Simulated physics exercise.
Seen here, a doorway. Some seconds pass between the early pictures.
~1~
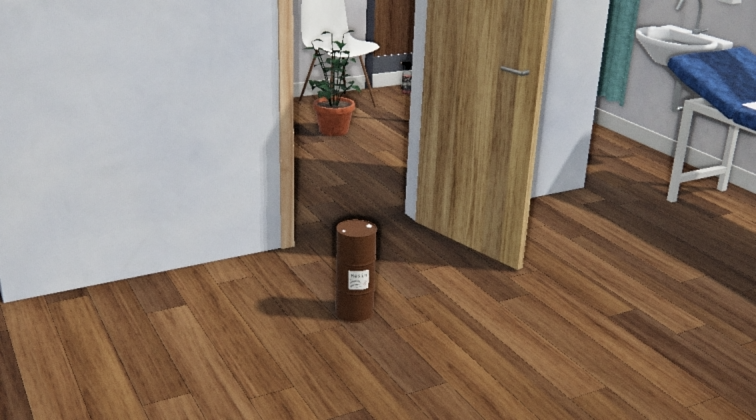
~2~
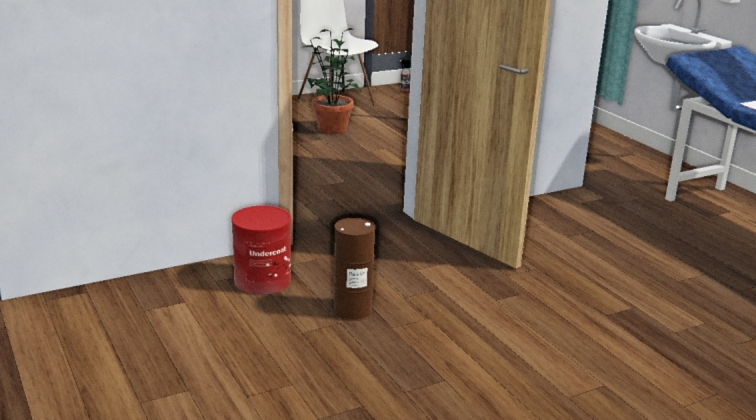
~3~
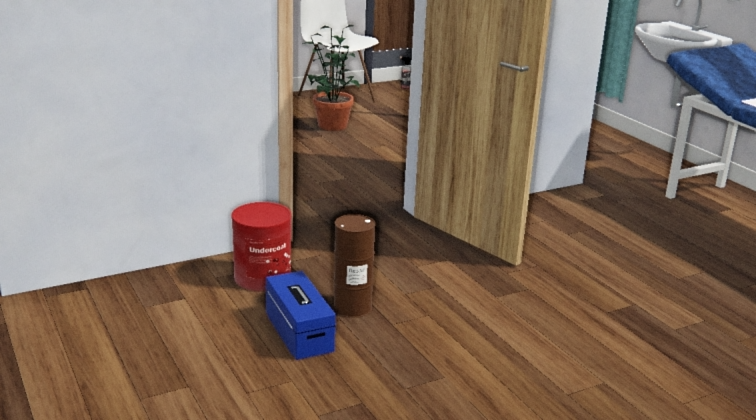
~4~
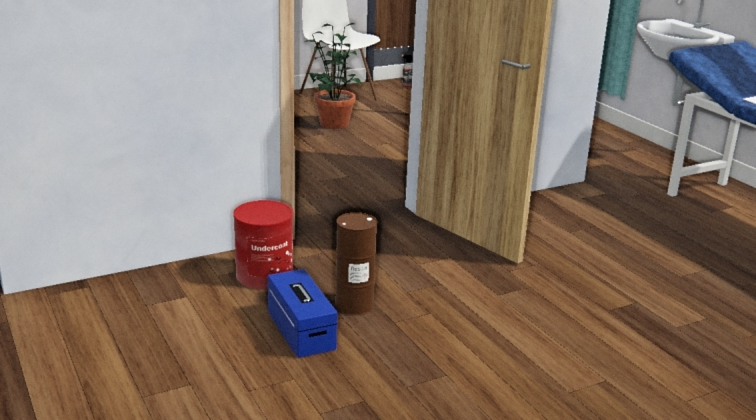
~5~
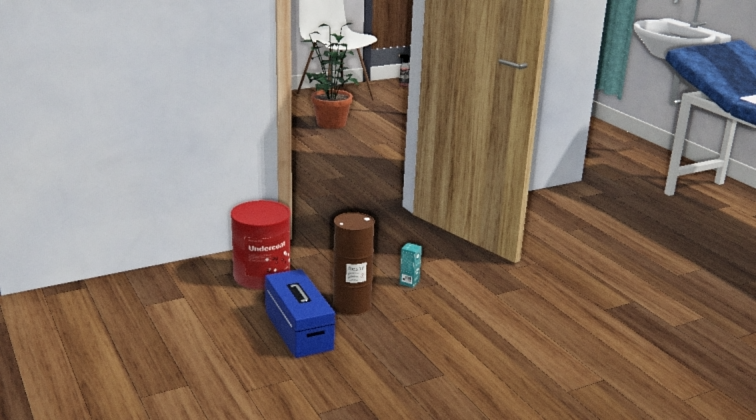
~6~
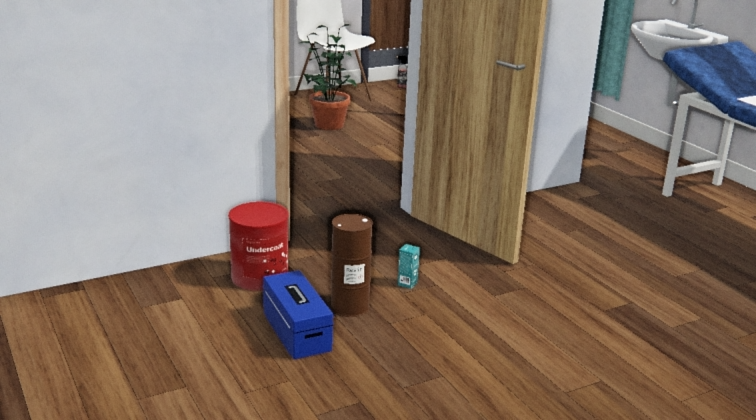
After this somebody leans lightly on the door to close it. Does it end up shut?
It shuts.
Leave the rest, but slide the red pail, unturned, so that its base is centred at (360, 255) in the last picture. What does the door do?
Then it jams.
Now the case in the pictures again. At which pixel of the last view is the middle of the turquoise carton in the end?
At about (395, 268).
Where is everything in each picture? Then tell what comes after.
The first picture shows door wide open and still; brown canister (356, 271).
The second picture shows door wide open and still; brown canister (354, 269).
The third picture shows door wide open and still; red pail (262, 246); blue toolbox (299, 314).
The fourth picture shows door wide open and still; brown canister (356, 264); red pail (264, 244).
The fifth picture shows door wide open and still; blue toolbox (299, 312); brown canister (353, 264).
The sixth picture shows door wide open and still; turquoise carton (409, 266); red pail (259, 246).
Then, 0.80 s after the last picture, door at 60°.
Then, 1.10 s after the last picture, door at 34°; turquoise carton tipped 5° from how it was near (392, 267).
At rest, door at 0°; all 4 in place. Seen from the same camera at the end, turquoise carton near (395, 268).
